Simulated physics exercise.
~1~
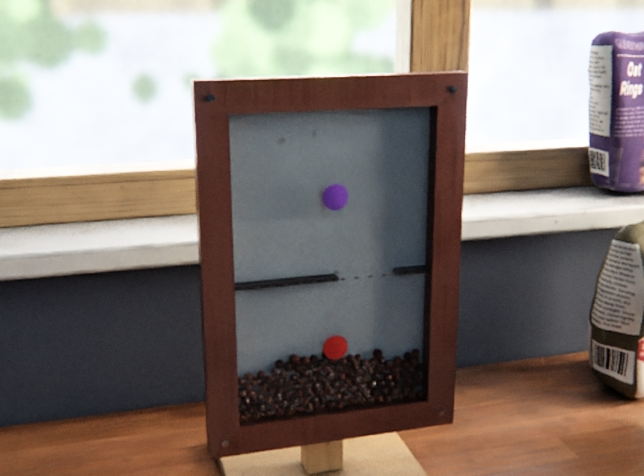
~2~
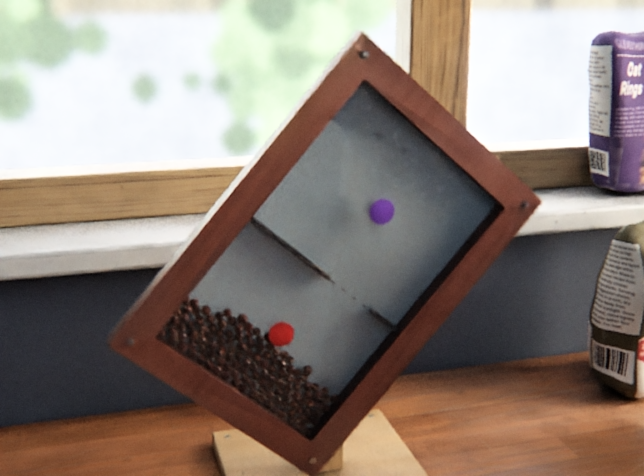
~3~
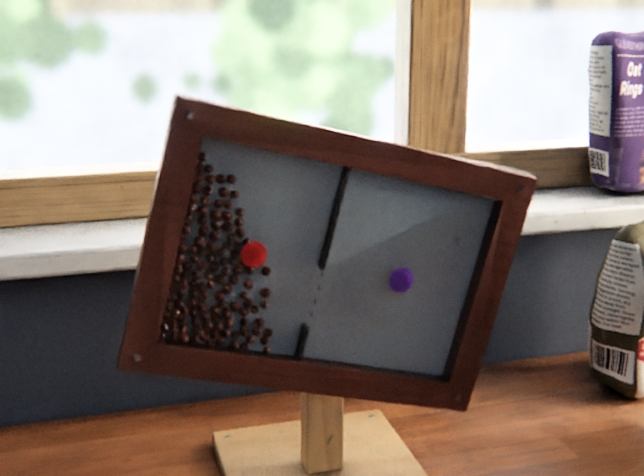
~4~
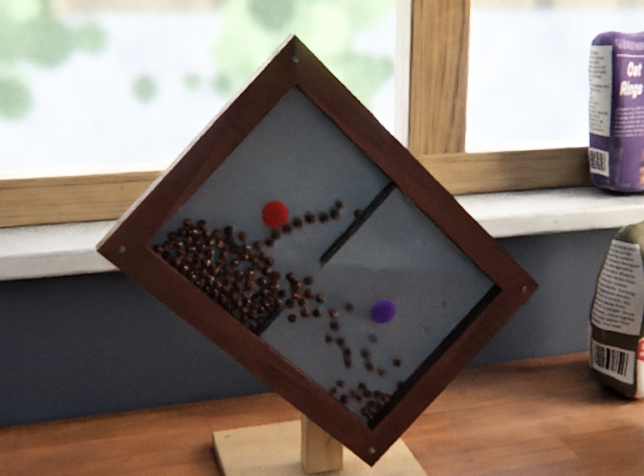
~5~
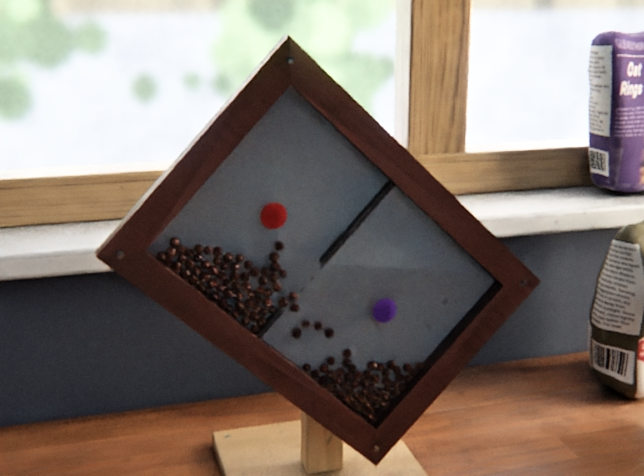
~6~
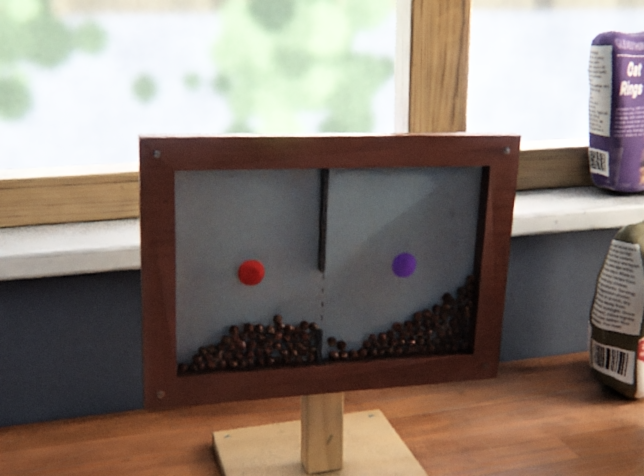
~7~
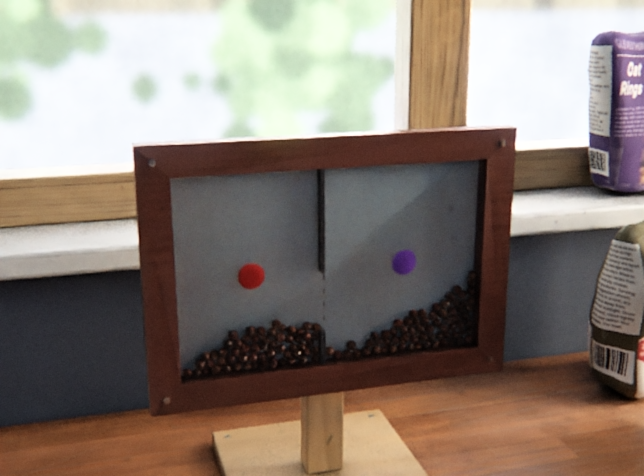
Dark beads tumbled through the gap in a divider as their wooden-framed box turned clockwise well past its side, then swung partway back, and they ended up split fairly evenly between the red-dotted left chamber and the purple-dotted right one.
